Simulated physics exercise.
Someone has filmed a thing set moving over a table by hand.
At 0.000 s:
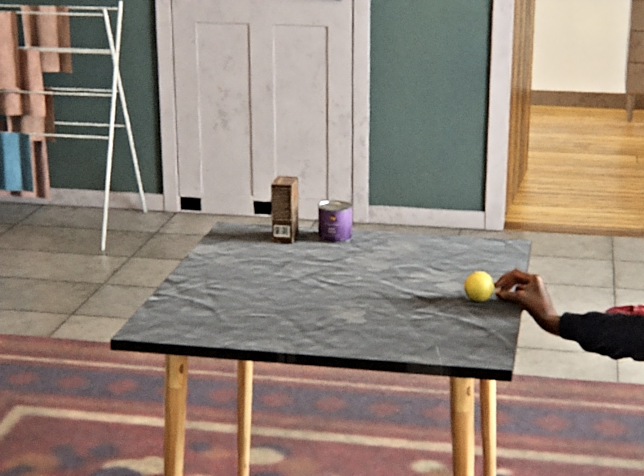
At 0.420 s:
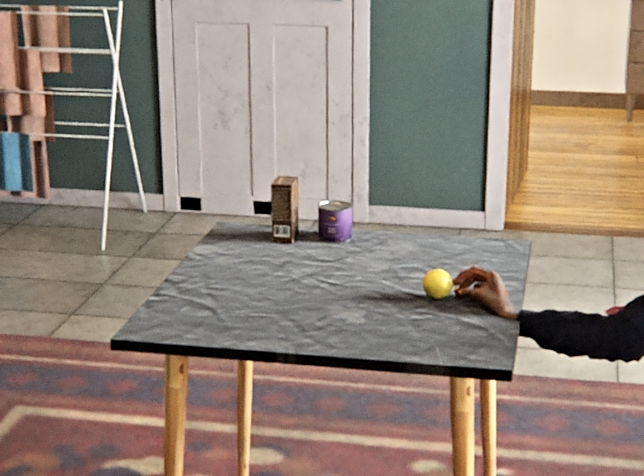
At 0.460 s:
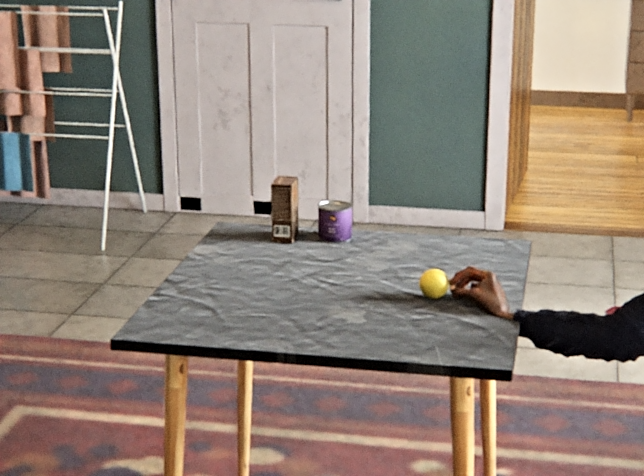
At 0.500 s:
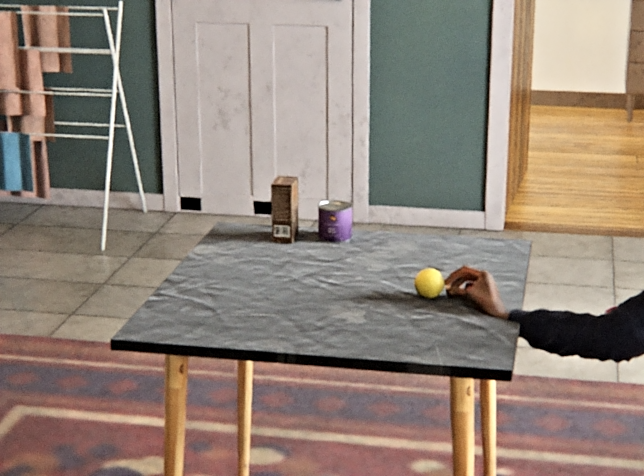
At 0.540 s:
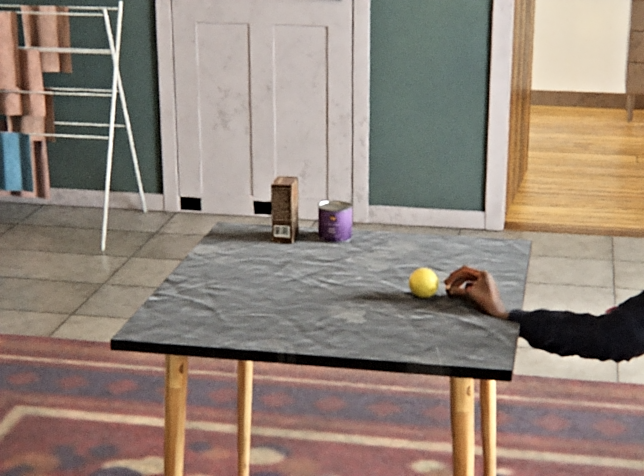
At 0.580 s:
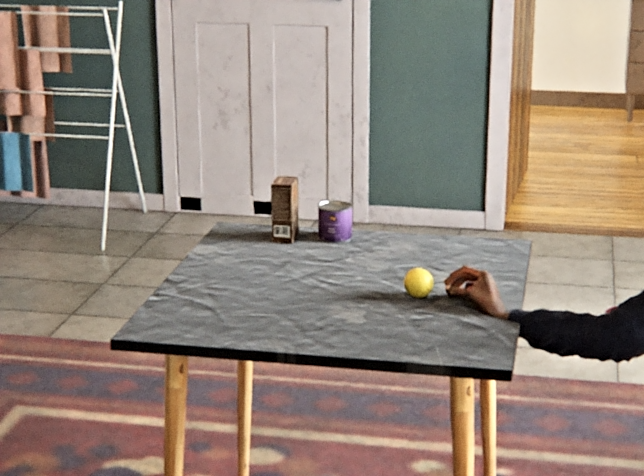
A yellow lemon moving left across a dark tabletop under a hand's push, then edging slightly farther from the nearly still fingers.
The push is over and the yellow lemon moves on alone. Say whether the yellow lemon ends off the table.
The yellow lemon remains on top.
Around 0.68 s, yellow lemon displaced about its own width near (407, 282).
Around 0.88 s, yellow lemon displaced about its own width near (391, 281).
Finally (1.5 s), moved from the start, yellow lemon. Final places as the last picture's camera would see them, yellow lemon near (381, 281).
